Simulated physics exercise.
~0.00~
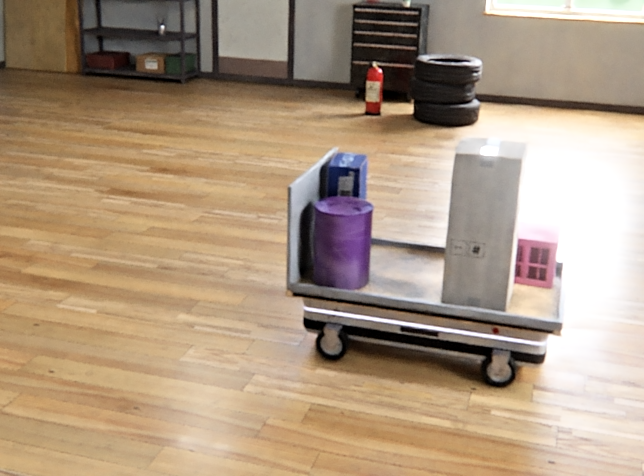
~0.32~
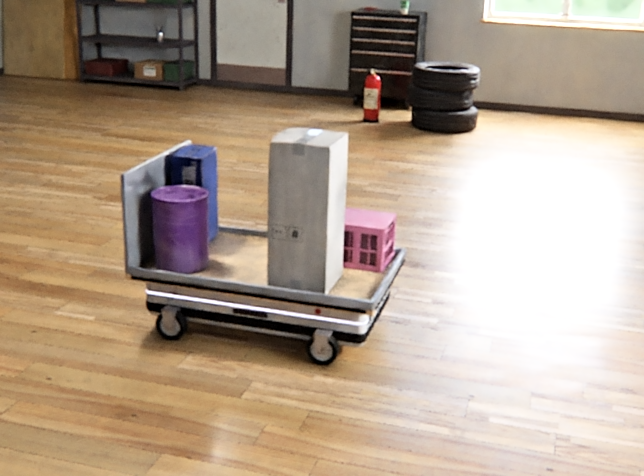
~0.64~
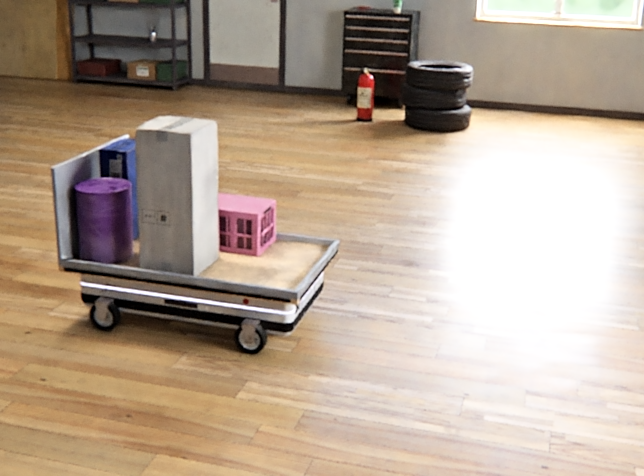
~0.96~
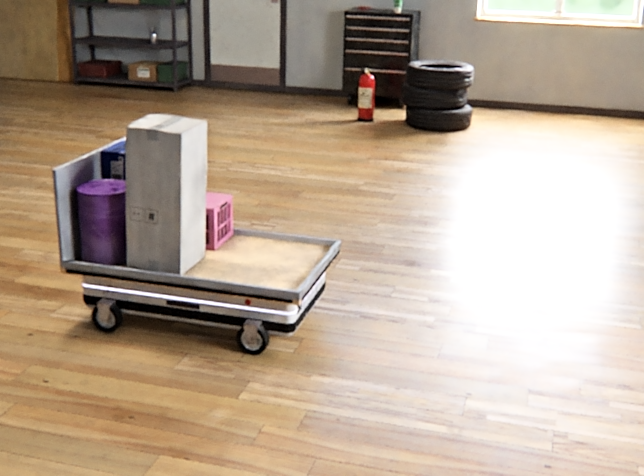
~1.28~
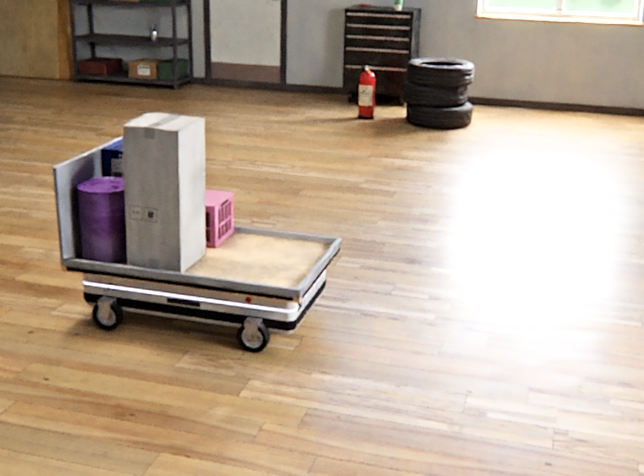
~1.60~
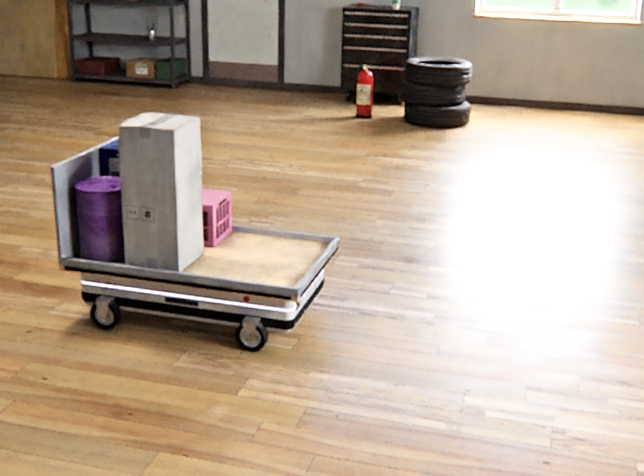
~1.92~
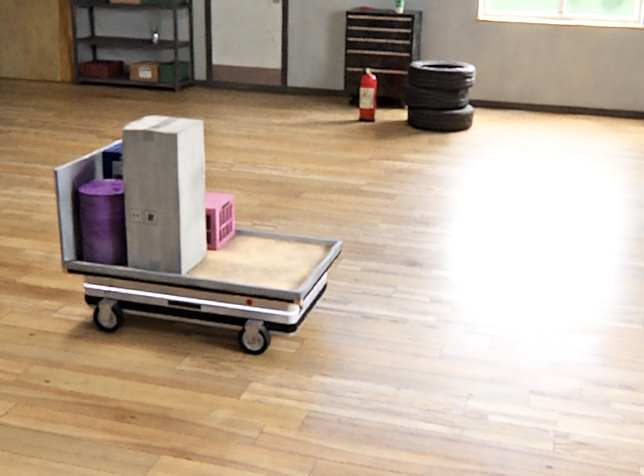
A flat cart carrying a purple pail, a blue box, a tall white box and a pink crate rolled left across a wooden floor and stopped, while the white box and crate slid toward the upright board, everything still standing at the end.
